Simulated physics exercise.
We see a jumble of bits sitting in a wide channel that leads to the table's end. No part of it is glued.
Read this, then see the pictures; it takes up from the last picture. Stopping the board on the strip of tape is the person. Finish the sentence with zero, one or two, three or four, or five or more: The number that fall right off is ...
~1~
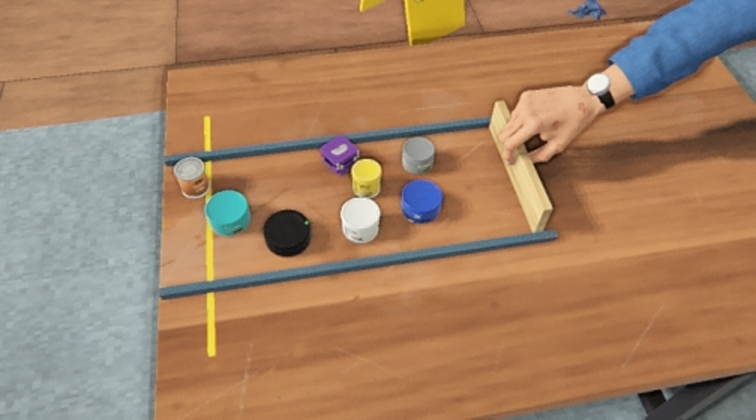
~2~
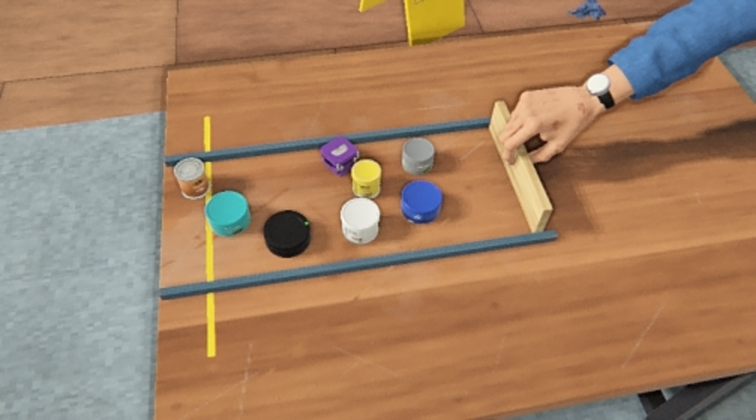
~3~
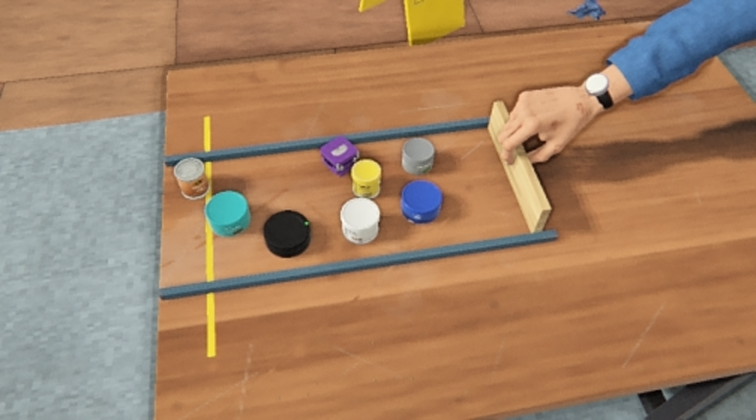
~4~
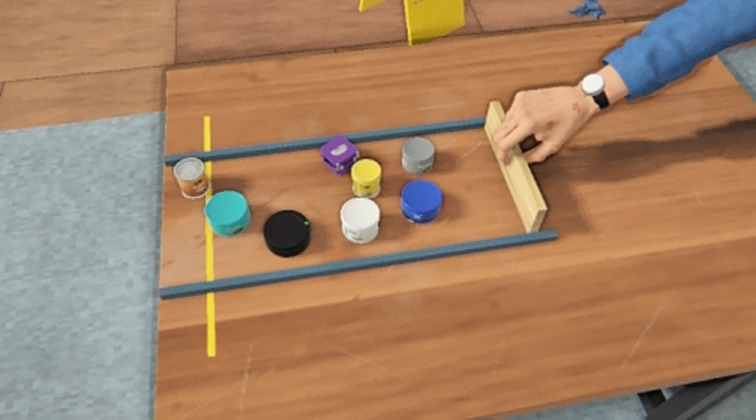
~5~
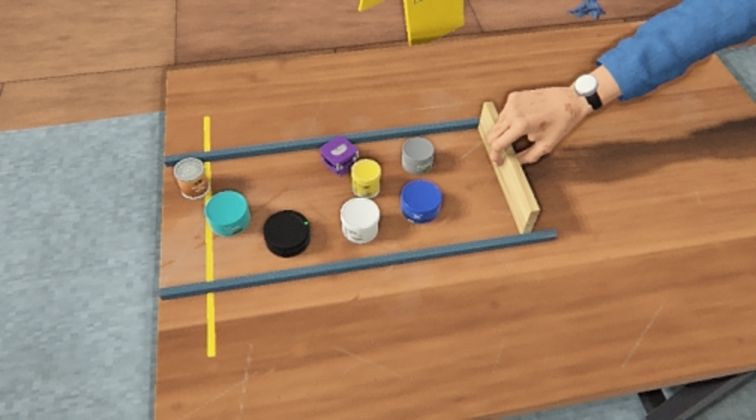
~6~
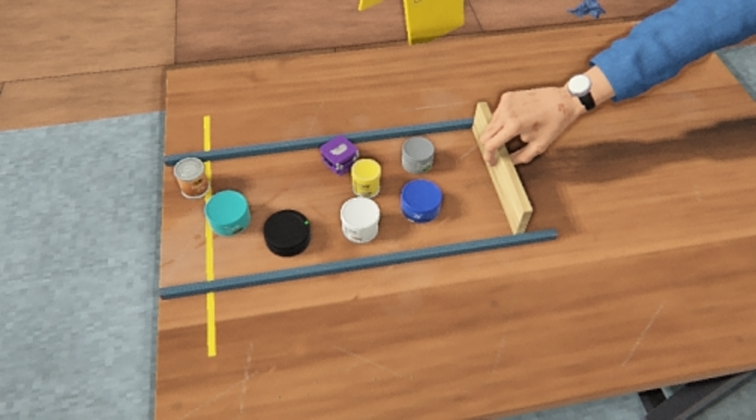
The number that fall right off is three or four.
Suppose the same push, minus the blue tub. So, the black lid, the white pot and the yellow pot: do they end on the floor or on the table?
The black lid goes down; the white pot stays put; the yellow pot stays put.
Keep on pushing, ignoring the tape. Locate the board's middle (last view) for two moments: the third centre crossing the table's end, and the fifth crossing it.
I'd say close to (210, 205), and after that close to (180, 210).
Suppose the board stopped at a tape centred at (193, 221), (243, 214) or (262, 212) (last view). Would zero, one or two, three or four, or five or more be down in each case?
Going through the tapes in order, the count is either three or four, then none at all, then none.
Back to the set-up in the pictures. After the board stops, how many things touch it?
Looks like 4 of them, all told.
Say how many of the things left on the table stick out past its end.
The total comes out at 1.
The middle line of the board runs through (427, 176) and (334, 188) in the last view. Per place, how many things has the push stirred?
I count 2 first and 6 after.
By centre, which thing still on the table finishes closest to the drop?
It would be the purple case, I'd say.
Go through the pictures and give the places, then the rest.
Orange tin (193, 178); turquoise tub (229, 214); black lid (288, 233); board (518, 165); tape (209, 219), in the first picture.
Turquoise tub (228, 214); yellow pot (366, 180), in the second picture.
Black lid (287, 234); blue tub (421, 202), in the third picture.
Orange tin (193, 179); grey tub (418, 156), in the fourth picture.
Turquoise tub (228, 214); white pot (360, 221), in the fifth picture.
Orange tin (193, 179); turquoise tub (228, 214); black lid (287, 233); board (500, 166); tape (209, 219), in the sixth picture.
Soon after, none off yet; orange tin at rest near (193, 179); turquoise tub at rest near (228, 214); black lid at rest near (287, 233).
After that, none off yet; orange tin at rest near (193, 179); turquoise tub at rest near (228, 214); black lid displaced a little near (271, 234).
And then, none off yet; orange tin displaced a little near (178, 184); turquoise tub displaced about its own width near (201, 209); black lid displaced well along near (197, 251).
In the end, the number that fall off is three or four; gone, black lid, turquoise tub and orange tin.
